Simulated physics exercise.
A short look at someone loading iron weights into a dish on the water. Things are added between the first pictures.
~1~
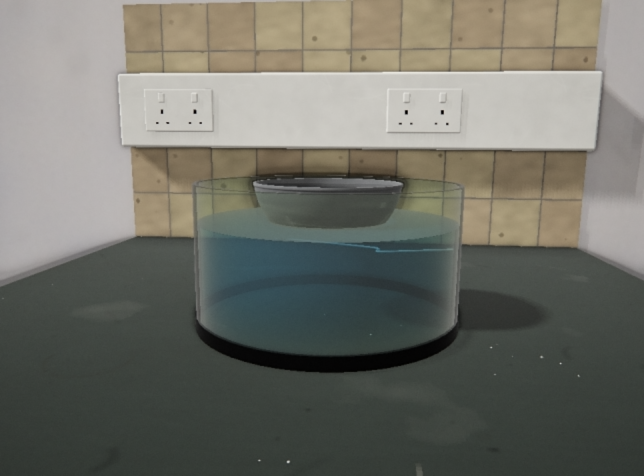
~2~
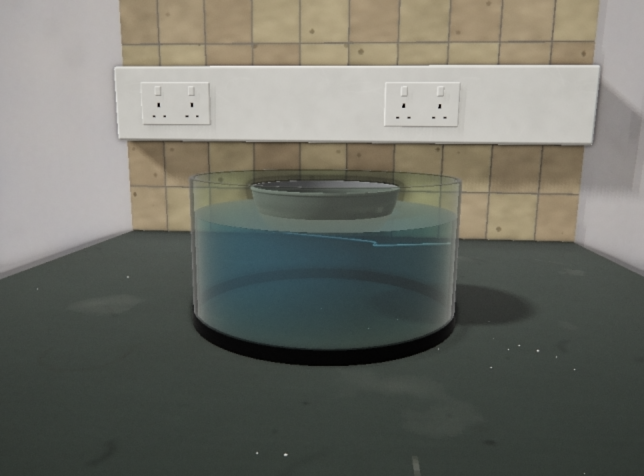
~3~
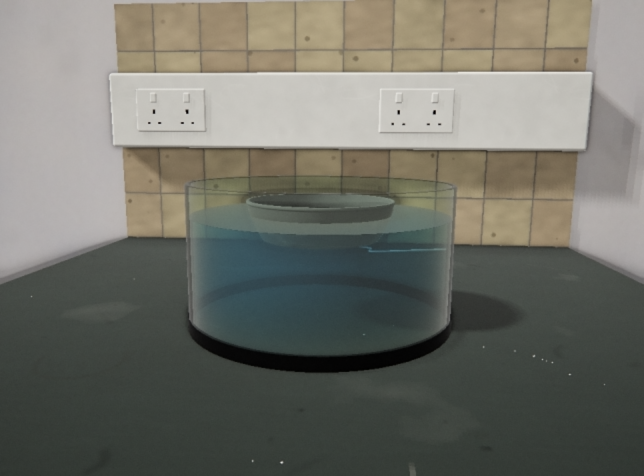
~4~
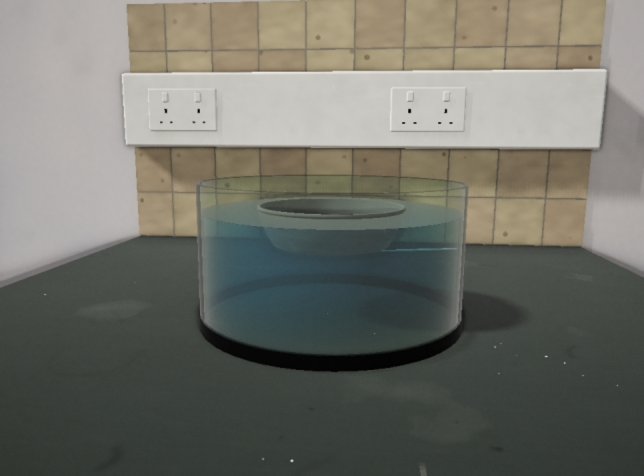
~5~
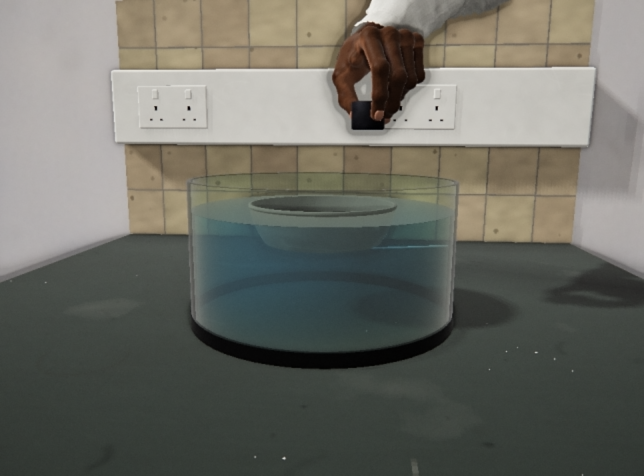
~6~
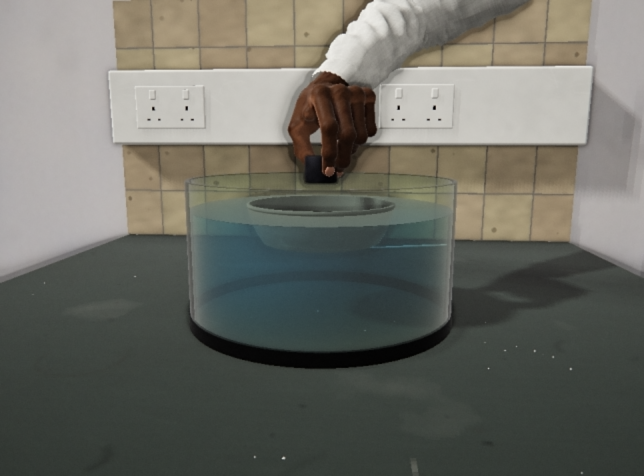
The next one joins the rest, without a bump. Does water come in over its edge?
The dish goes under.
Shortly, the iron weight is in and the dish dips.
Then, water pours in over its edge.
At the finish, the dish lies on the bottom with its load.
